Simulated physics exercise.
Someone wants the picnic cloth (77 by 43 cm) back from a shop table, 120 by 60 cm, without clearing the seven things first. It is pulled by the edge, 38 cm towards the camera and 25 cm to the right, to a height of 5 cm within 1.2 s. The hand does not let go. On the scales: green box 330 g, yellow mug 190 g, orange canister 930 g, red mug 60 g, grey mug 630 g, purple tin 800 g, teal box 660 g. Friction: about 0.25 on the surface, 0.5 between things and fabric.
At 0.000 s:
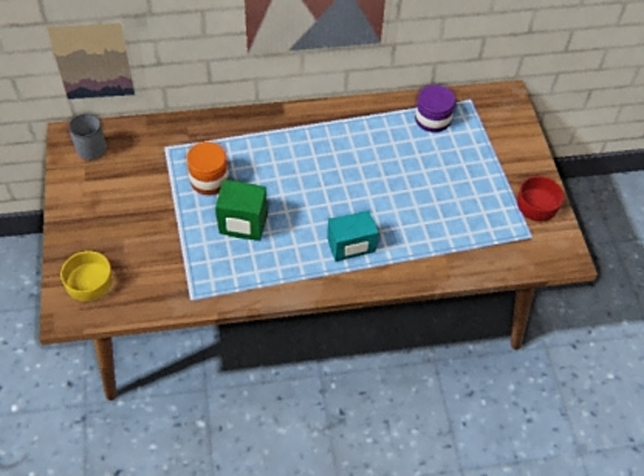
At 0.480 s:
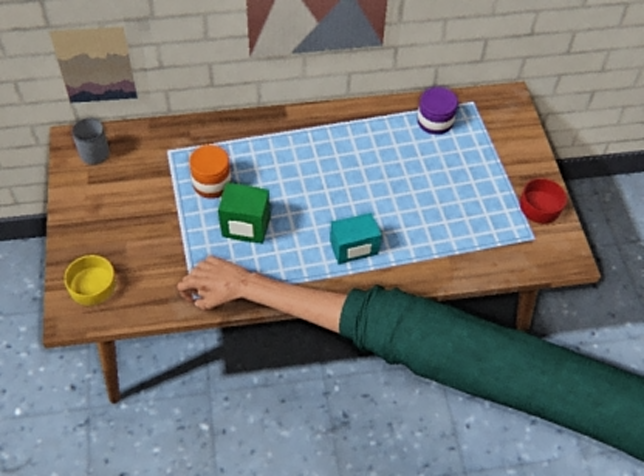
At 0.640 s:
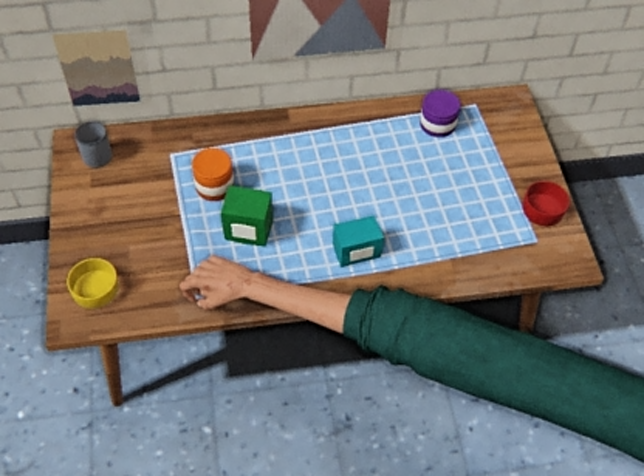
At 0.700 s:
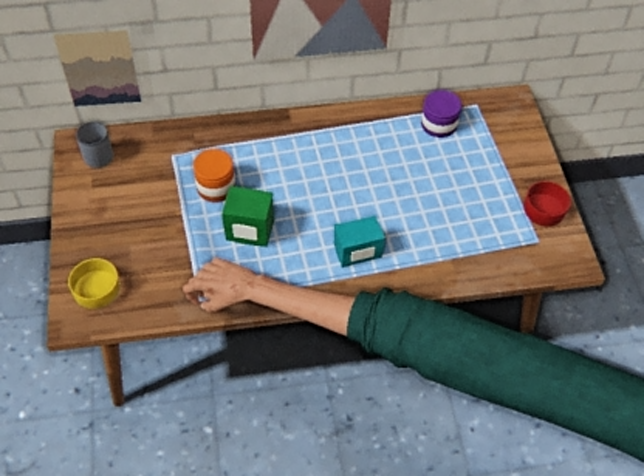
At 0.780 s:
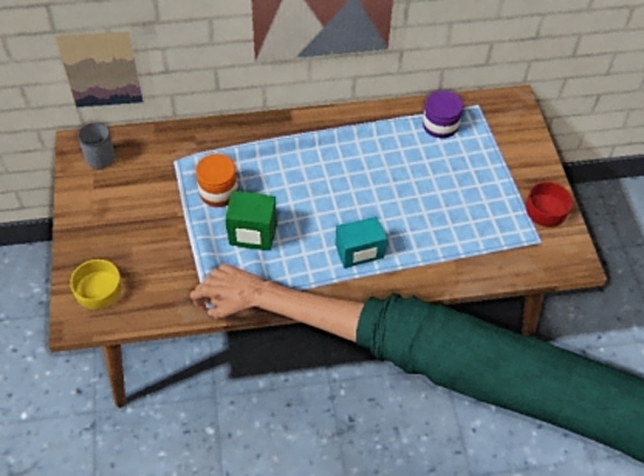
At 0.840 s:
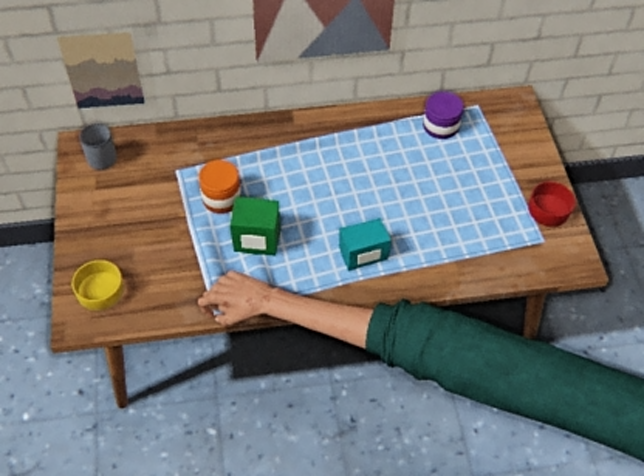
An arm in a dark green sleeve reaches in from the right over a wooden table, seen from above and in front, against a pale brick wall. A blue checked cloth holds an orange canister, green box, teal box and purple tin, with grey and yellow mugs left and a red one right. The hand grips the cloth's near left corner and draws it slightly toward the front, its objects shifting along, while the view drifts slightly.
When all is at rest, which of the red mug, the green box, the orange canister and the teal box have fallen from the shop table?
In order: The red mug keeps to the top; the green box goes over the edge; the orange canister drops off; the teal box falls off.
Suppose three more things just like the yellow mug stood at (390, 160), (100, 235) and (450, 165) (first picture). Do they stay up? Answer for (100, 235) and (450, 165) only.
In that order: Stays on, stays up.
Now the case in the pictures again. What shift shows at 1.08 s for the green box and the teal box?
About: Green box 10 cm, teal box 8 cm.
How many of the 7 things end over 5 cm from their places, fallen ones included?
5 of them.
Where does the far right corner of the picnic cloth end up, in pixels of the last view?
Near (380, 182).
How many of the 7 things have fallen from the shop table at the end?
3 of them.
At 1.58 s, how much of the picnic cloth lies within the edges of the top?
About 70 per cent.
By 1.1 s, 95 % of the picnic cloth is still over the top; orange canister 14 cm off its start, green box 12 cm off its start, teal box 8 cm off its start.
By 1.3 s, 85 % of the picnic cloth is still over the top; orange canister 27 cm off its start, green box 24 cm off its start, teal box 13 cm off its start.
By 1.6 s, 70 % of the picnic cloth is still over the top; orange canister 41 cm off its start at (268, 314), green box 35 cm off its start at (328, 337), teal box 22 cm off its start at (429, 313).
By 1.8 s, 45 % of the picnic cloth is still over the top; orange canister over the edge, green box over the edge, teal box over the edge.
By 3.4 s, 40 % of the picnic cloth is still over the top; orange canister over the edge, green box over the edge, teal box over the edge, red mug 5 cm off its start at (564, 187).
